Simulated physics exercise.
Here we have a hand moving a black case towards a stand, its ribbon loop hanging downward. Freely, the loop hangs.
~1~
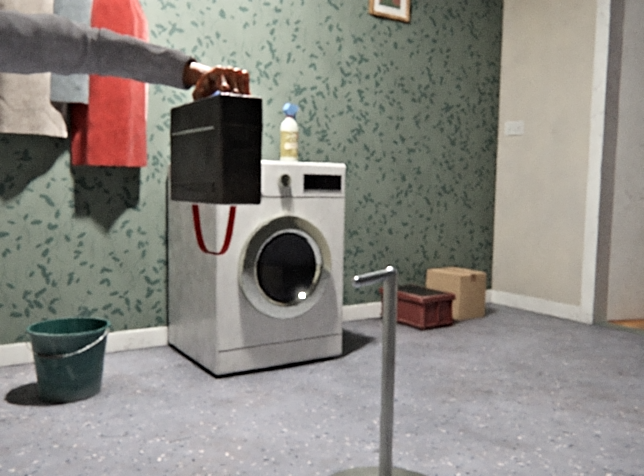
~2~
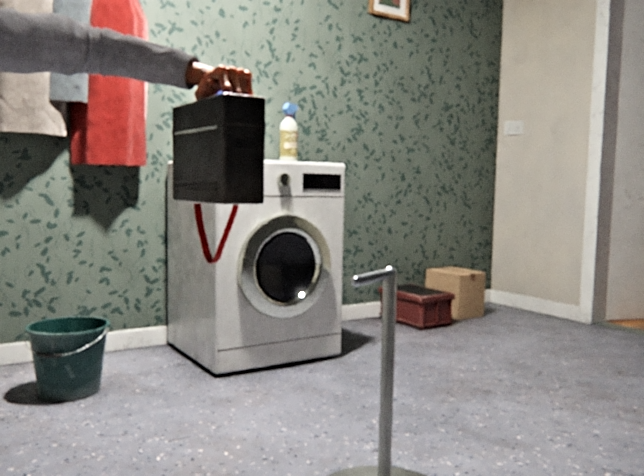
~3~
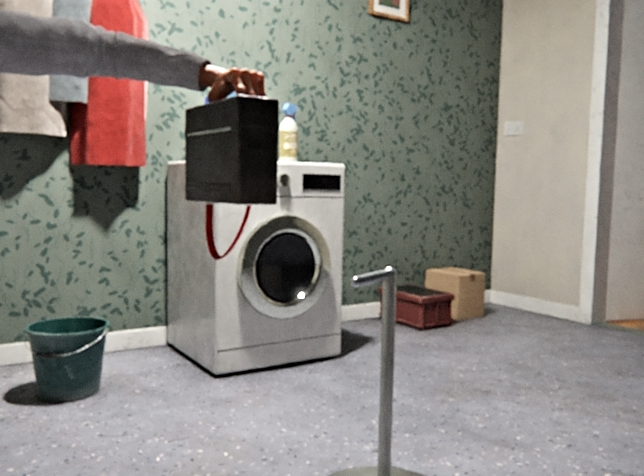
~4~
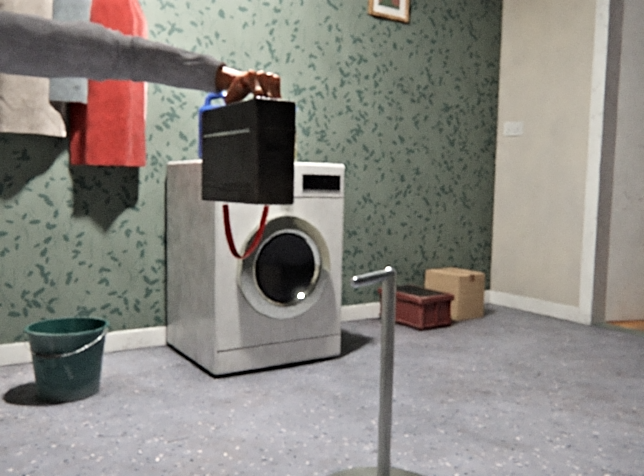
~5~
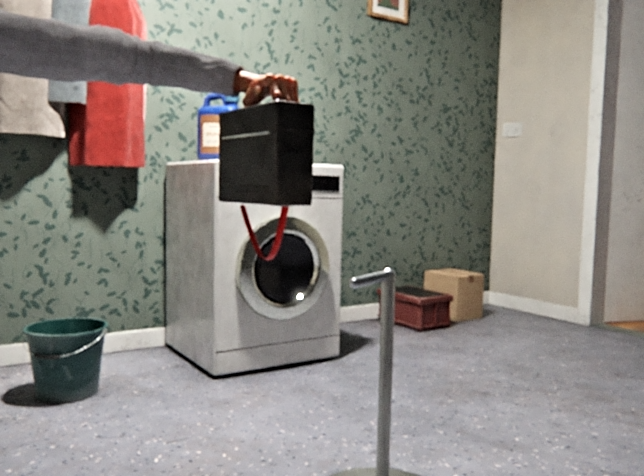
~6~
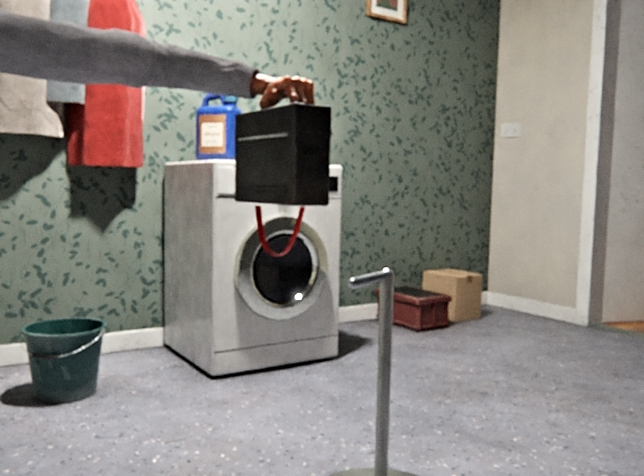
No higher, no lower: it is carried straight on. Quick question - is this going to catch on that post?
Unhindered.
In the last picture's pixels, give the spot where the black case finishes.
It finishes at (494, 169).
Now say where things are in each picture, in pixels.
The first frame shows black case (213, 153); hook tip (357, 282).
The second frame shows black case (216, 153); bottom of the loop (211, 262).
The third frame shows black case (228, 154).
The fourth frame shows black case (245, 155); bottom of the loop (239, 257).
The fifth frame shows black case (263, 157).
The sixth frame shows black case (280, 158); bottom of the loop (275, 255); hook tip (353, 283); hook points towards it, loop hangs above the hook.
Then, 1.08 s past the final frame, case over the post near (386, 163).
Then, 2.08 s past the final frame, case past the post near (465, 167).
When it is over, case past the post near (494, 169). The black case goes by freely.
